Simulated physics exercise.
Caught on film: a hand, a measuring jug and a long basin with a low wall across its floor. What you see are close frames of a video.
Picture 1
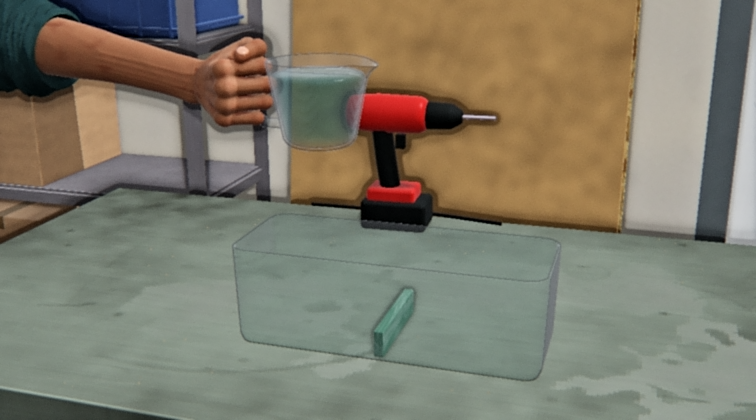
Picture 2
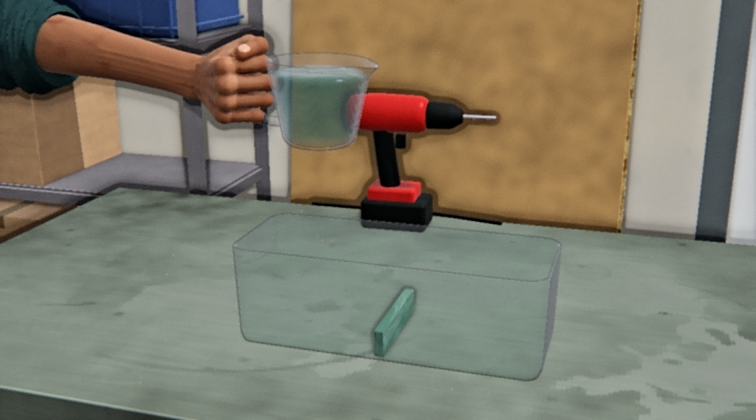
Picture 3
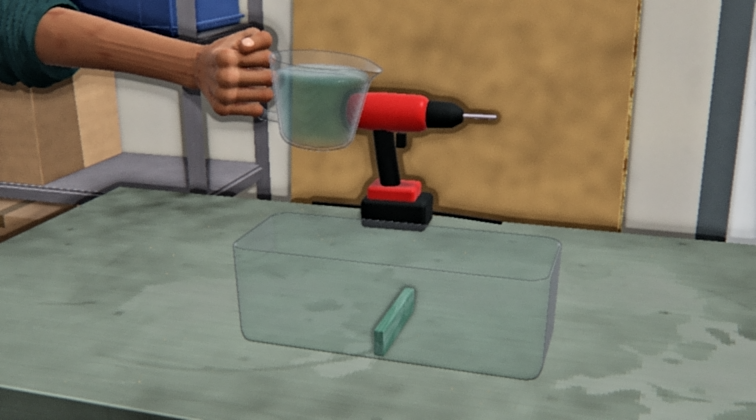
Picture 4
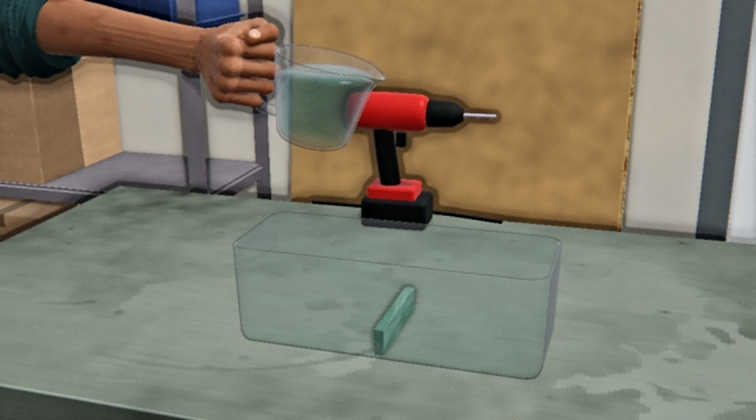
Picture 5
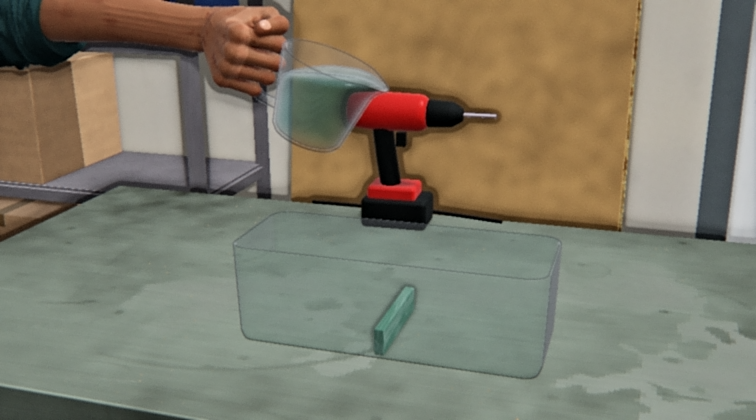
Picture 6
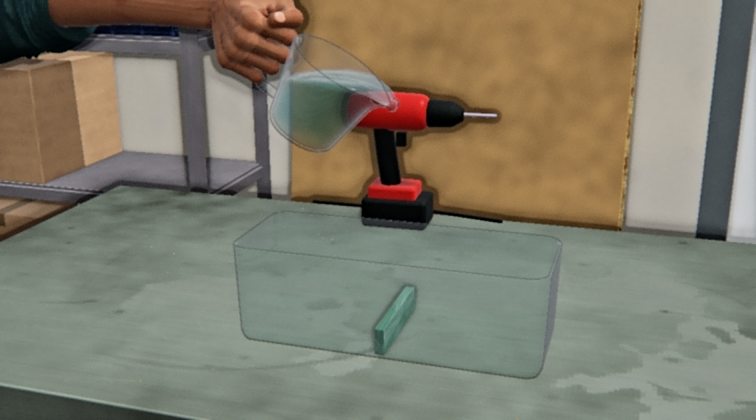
A hand reaching in from the upper left tilts a clear measuring jug of pale blue-green liquid to the right, slightly at first and then more steeply, its spout dipping as the fist rises a little. Below, on a mottled grey-green workbench seen from slightly above, a long transparent basin with a low green wall across its floor stays still. A red and black drill stands behind, before a tan board, and the view holds steady.
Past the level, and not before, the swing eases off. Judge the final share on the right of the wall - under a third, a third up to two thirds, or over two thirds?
It is over two thirds.
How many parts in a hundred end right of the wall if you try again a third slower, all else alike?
Roughly 85 per cent ends up there.
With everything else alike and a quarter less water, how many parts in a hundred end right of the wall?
About 80 percent.
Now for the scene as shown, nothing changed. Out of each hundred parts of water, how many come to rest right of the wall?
Near 80 in a hundred.
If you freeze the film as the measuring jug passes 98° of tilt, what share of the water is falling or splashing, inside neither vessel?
Estimate: 35 per cent, roughly.
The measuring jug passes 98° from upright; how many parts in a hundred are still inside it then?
I'd reckon near 30 percent is still held at that tilt.
A moment on, the tilt is 98° and 30 per cent is still to pour, 0 is left of the wall and 35 right of it.
Next, the tilt is 118° and 1 per cent is still to pour, 13 is left of the wall and 82 right of it.
Then the tilt is 118° and 0 per cent is still to pour, 16 is left of the wall and 82 right of it.
Later the tilt is 118° and 0 per cent is still to pour, 17 is left of the wall and 81 right of it.
At rest 17 per cent lies left of the wall, 81 right of it and 2 outside.
